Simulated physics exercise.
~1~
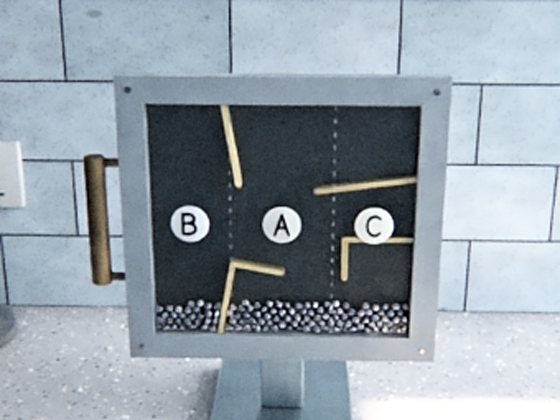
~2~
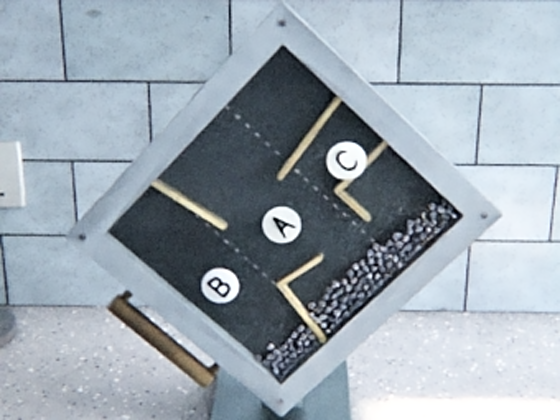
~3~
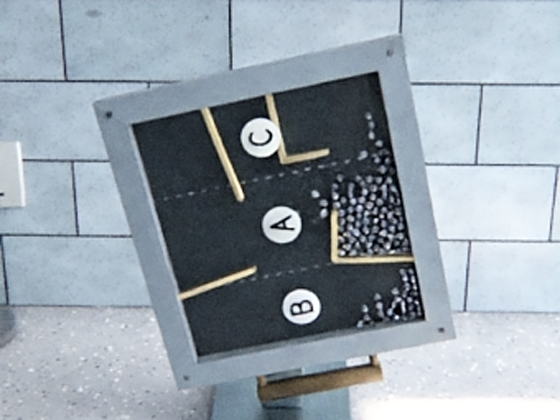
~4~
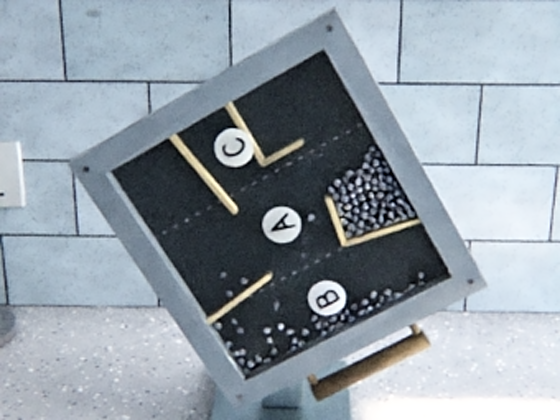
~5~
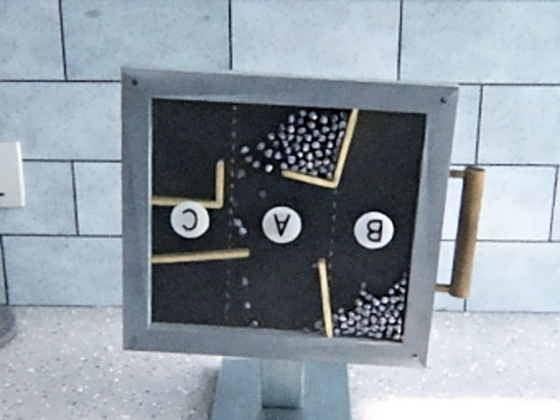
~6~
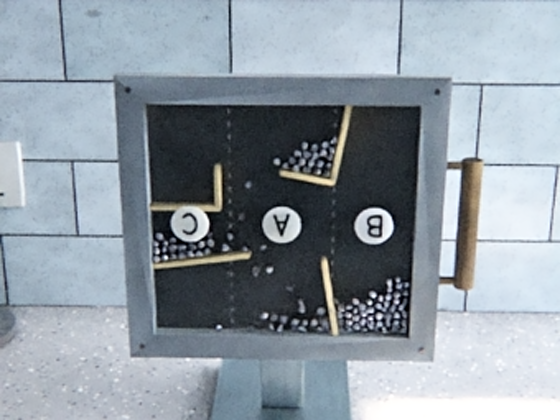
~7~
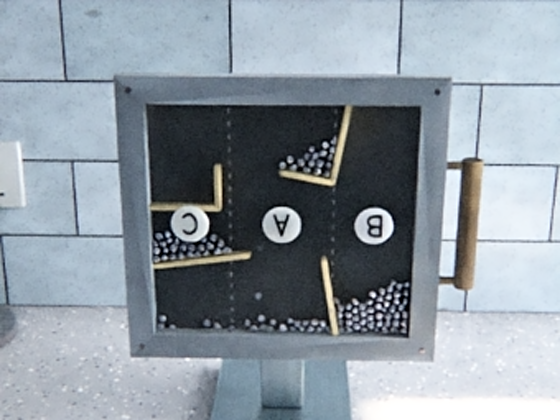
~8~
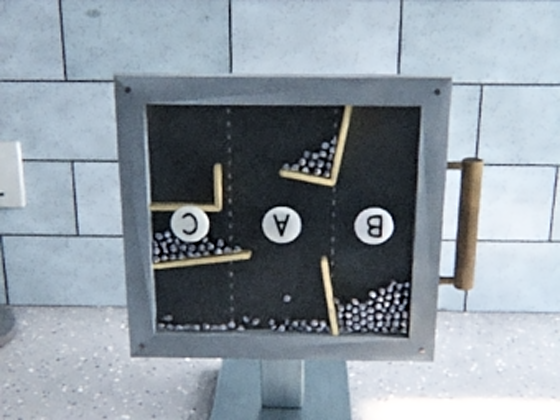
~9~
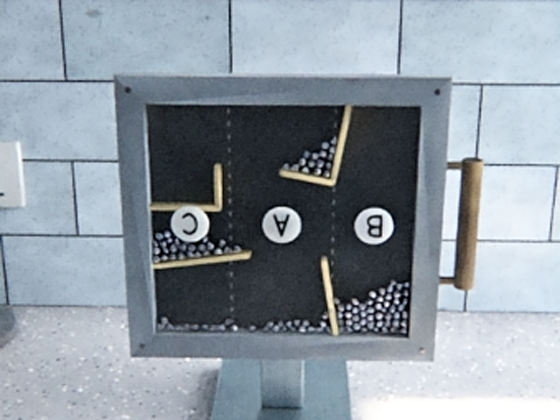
Framed black case of steel balls turning anticlockwise until upside down, balls spilling past ledges and settling in separate piles.
